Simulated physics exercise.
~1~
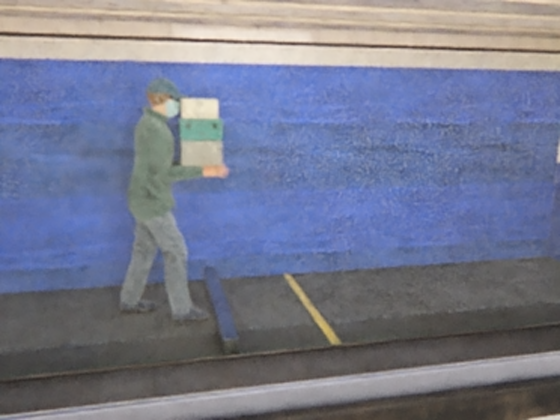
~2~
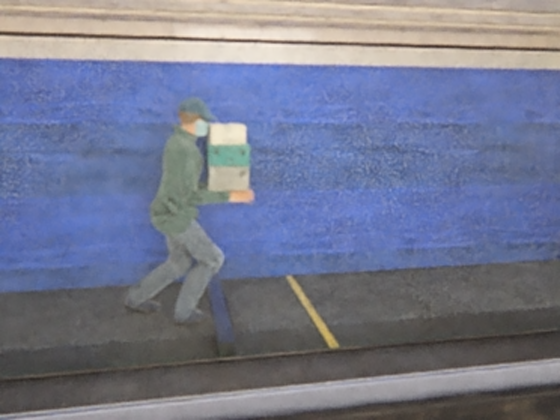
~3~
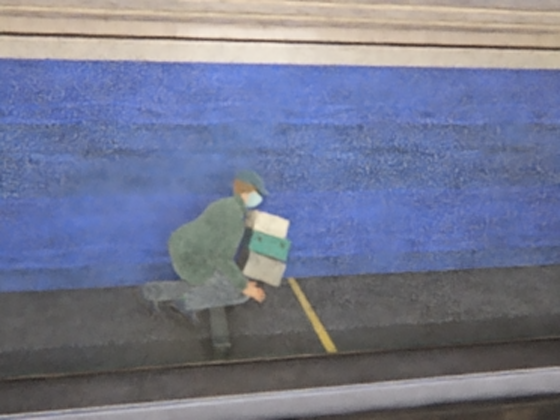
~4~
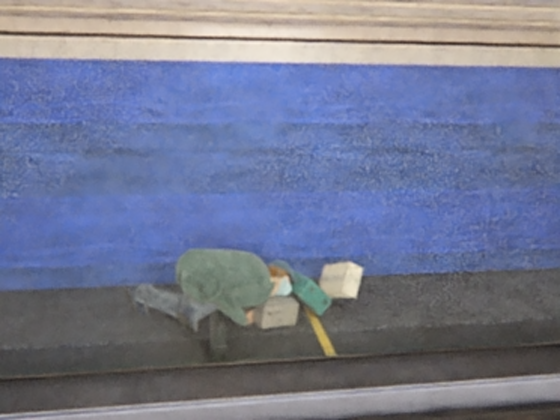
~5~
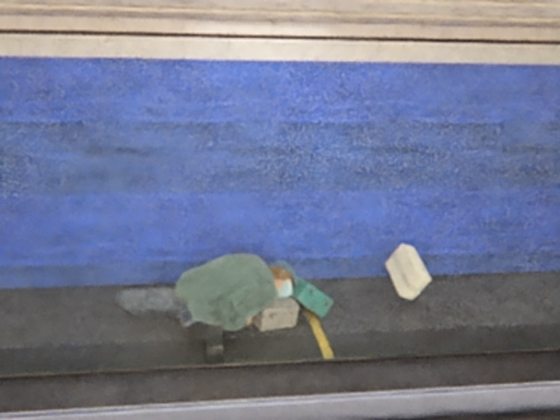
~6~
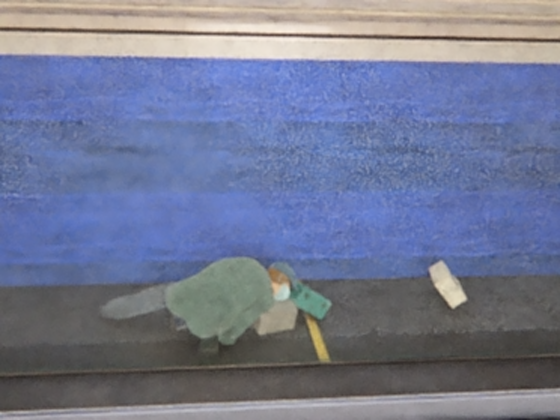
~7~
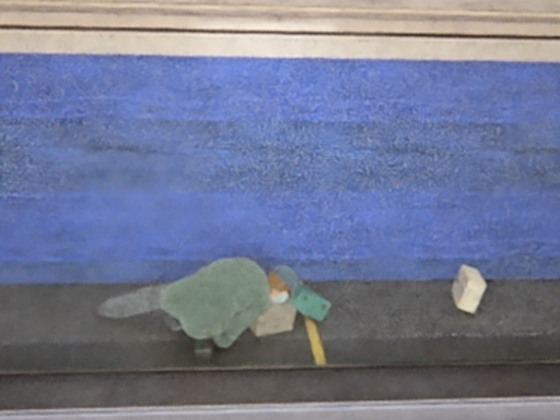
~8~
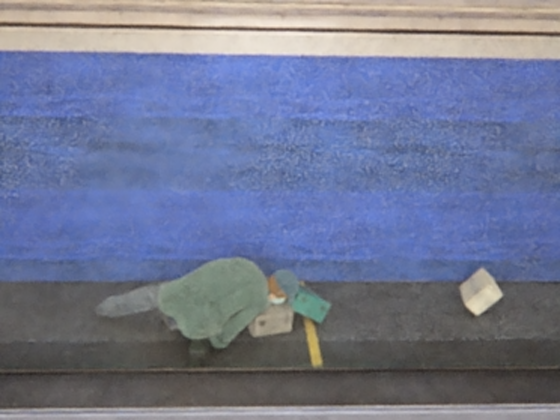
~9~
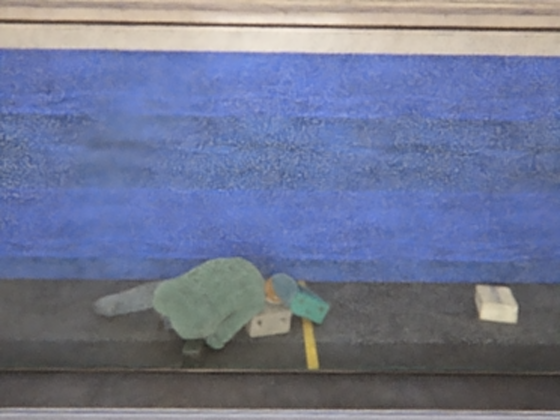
A masked person in green carrying three stacked boxes lurched right, tripped over a low rail and fell forward, spilling them. The white box tumbled well past the yellow line, while the person lay slumped with head, teal box and grey box short of it.
